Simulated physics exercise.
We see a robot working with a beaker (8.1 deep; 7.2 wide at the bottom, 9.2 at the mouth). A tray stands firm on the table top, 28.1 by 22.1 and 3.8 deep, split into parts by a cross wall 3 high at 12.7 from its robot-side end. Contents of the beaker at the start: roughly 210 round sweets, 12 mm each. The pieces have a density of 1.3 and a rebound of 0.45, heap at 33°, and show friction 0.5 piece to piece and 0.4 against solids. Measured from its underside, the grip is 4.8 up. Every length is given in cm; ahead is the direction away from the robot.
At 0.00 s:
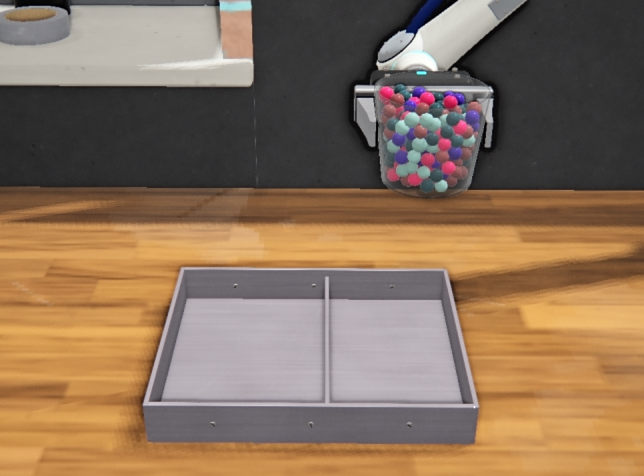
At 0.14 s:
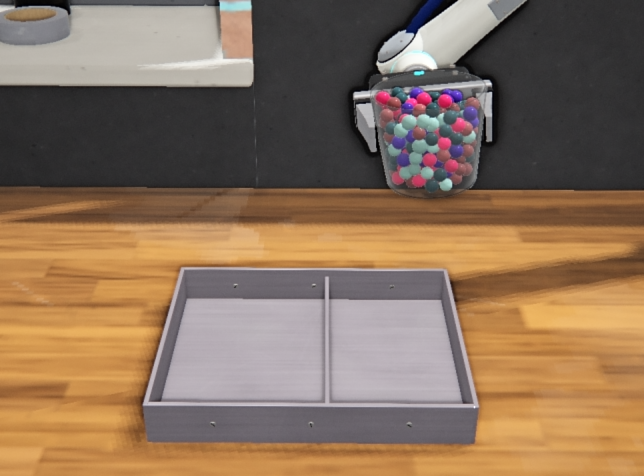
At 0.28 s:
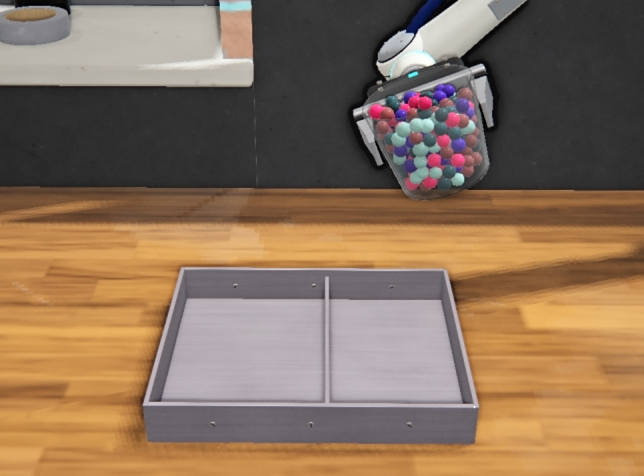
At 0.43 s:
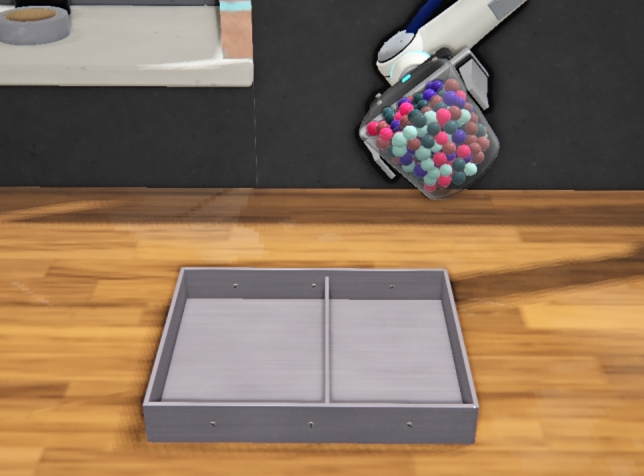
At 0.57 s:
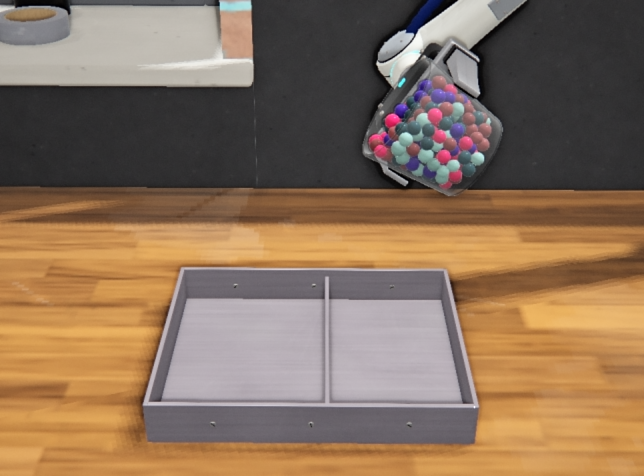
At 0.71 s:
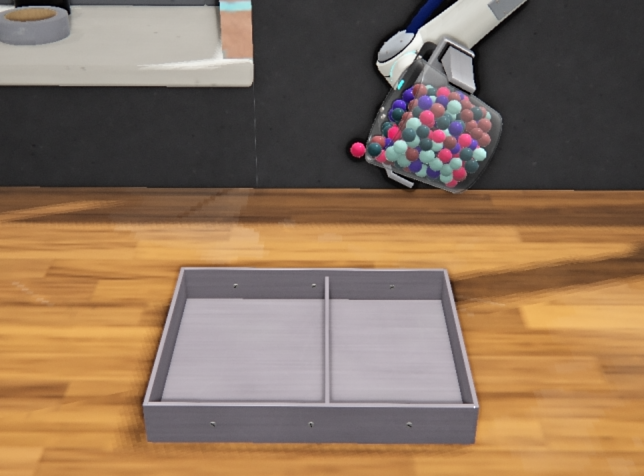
A white robot arm reaches in from the upper right above a wooden table against a dark wall, seen from a fixed viewpoint in front and slightly above. It grips a clear beaker full of pink, mint, purple, brown and dark green balls, above and behind a grey tray with two compartments. The beaker starts upright, then tilts steadily leftward, and one pink ball emerges at its left edge.
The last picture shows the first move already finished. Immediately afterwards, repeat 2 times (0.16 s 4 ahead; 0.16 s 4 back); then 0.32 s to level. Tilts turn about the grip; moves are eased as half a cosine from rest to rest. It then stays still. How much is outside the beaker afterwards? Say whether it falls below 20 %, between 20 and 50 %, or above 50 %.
It falls between 20 and 50 %.
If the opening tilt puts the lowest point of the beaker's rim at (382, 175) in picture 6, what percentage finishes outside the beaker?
Around 85 in a hundred.
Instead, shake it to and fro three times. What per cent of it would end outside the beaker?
Roughly 35 percent.
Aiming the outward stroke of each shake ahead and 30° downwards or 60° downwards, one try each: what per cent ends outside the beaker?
20 and 5 %.
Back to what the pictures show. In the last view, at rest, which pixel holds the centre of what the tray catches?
Near (262, 357).
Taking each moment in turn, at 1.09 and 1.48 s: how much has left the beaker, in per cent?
At the first moment 20 per cent, at the second 30 per cent.
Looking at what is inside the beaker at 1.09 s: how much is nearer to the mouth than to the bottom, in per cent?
About 50 percent.
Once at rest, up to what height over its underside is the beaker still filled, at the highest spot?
Around 8.0 cm above the underside.
After 1.09 s, tilted 62° forward, highest piece 27 above the table; 176 in the beaker, 19 in the far-side part, 1 in the robot-side part, 18 in flight or on a rim.
After 1.48 s, tilted 41° forward, highest piece 26 above the table; 151 in the beaker, 48 in the far-side part, 12 in the robot-side part, 1 on the table or floor, 2 in flight or on a rim.
After 1.87 s, level, highest piece 28 above the table; 151 in the beaker, 49 in the far-side part, 13 in the robot-side part, 1 on the table or floor.
After 2.92 s, level, highest piece 28 above the table; 151 in the beaker, 49 in the far-side part, 13 in the robot-side part, 1 on the table or floor.
At rest, 151 in the beaker, 49 in the far-side part, 13 in the robot-side part, 1 on the table or floor. That is 29 % outside the beaker.
